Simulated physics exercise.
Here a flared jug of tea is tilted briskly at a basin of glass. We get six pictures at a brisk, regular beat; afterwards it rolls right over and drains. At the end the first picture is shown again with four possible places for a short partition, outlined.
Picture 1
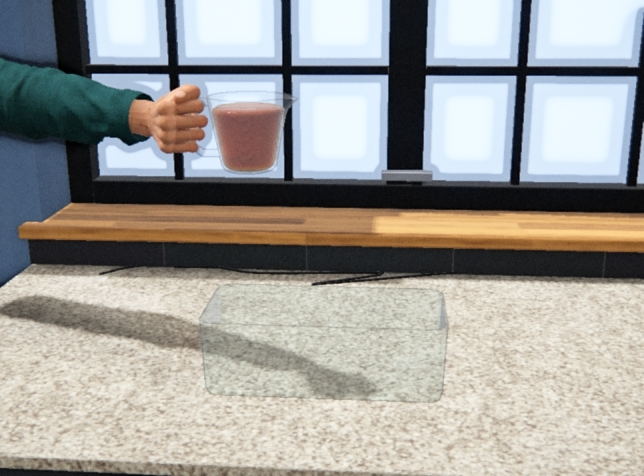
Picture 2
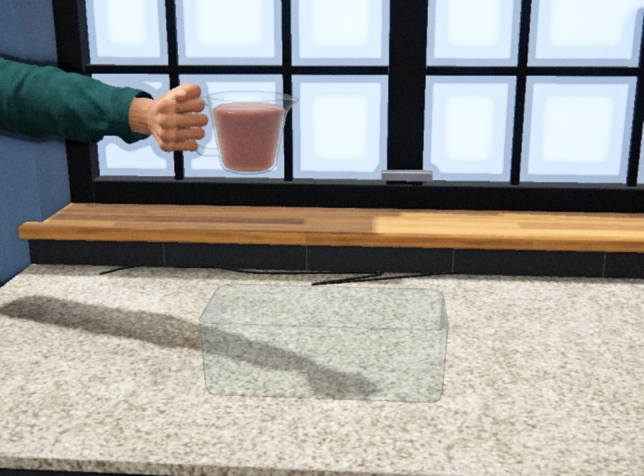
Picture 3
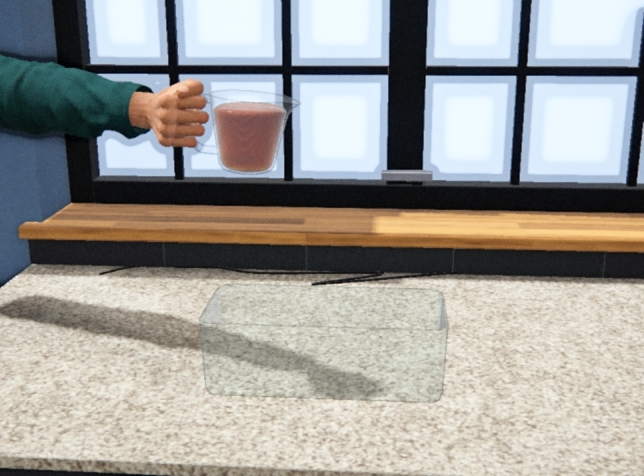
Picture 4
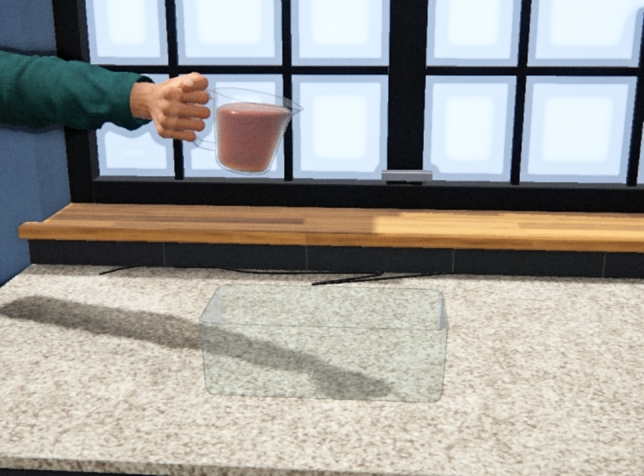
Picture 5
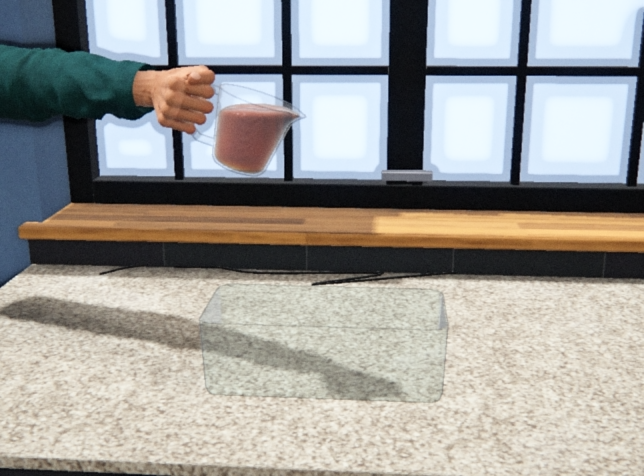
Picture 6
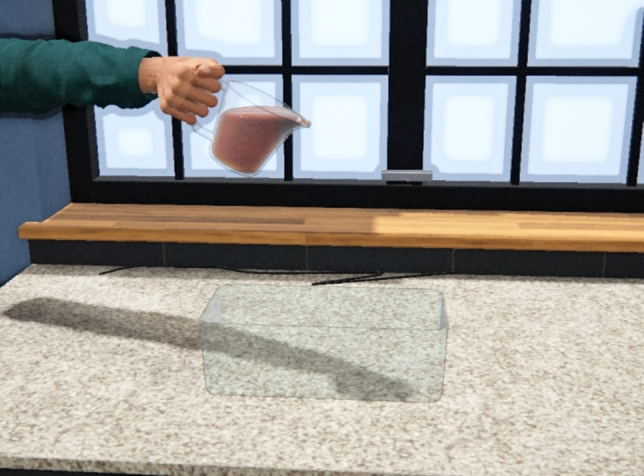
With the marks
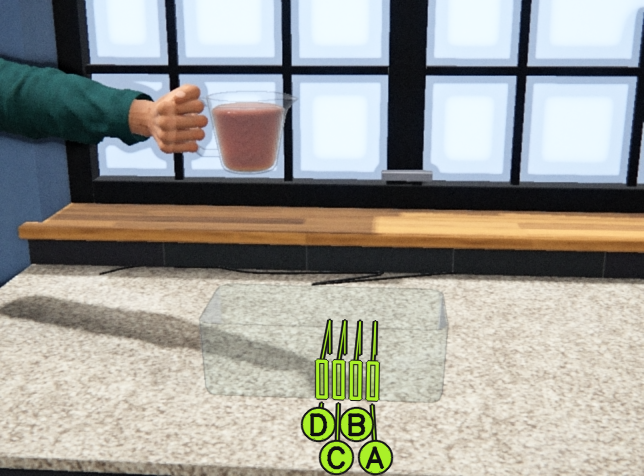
On a speckled stone counter below a dark-framed window, an empty glass basin sits while a hand in a green sleeve holds a clear jug of reddish-brown liquid upright above it. The hand then tilts the jug to the right, slightly at first and then further, until the liquid reaches just over its lip.
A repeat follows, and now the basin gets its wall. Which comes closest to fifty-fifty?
I would pick place B.
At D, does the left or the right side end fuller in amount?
The right one.
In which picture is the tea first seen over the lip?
In picture 6.
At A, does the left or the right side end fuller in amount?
More ends on the left.
On the marked copy, A at (372, 405); B at (355, 404); C at (338, 404); D at (321, 403).
With A, about 85 % ends left of the wall and 9 % right of it; 7 % is lost outside.
With B, about 51 % ends left of the wall and 47 % right of it; 3 % is lost outside.
With C, about 16 % ends left of the wall and 80 % right of it; 4 % is lost outside.
With D, about 5 % ends left of the wall and 92 % right of it; 4 % is lost outside.
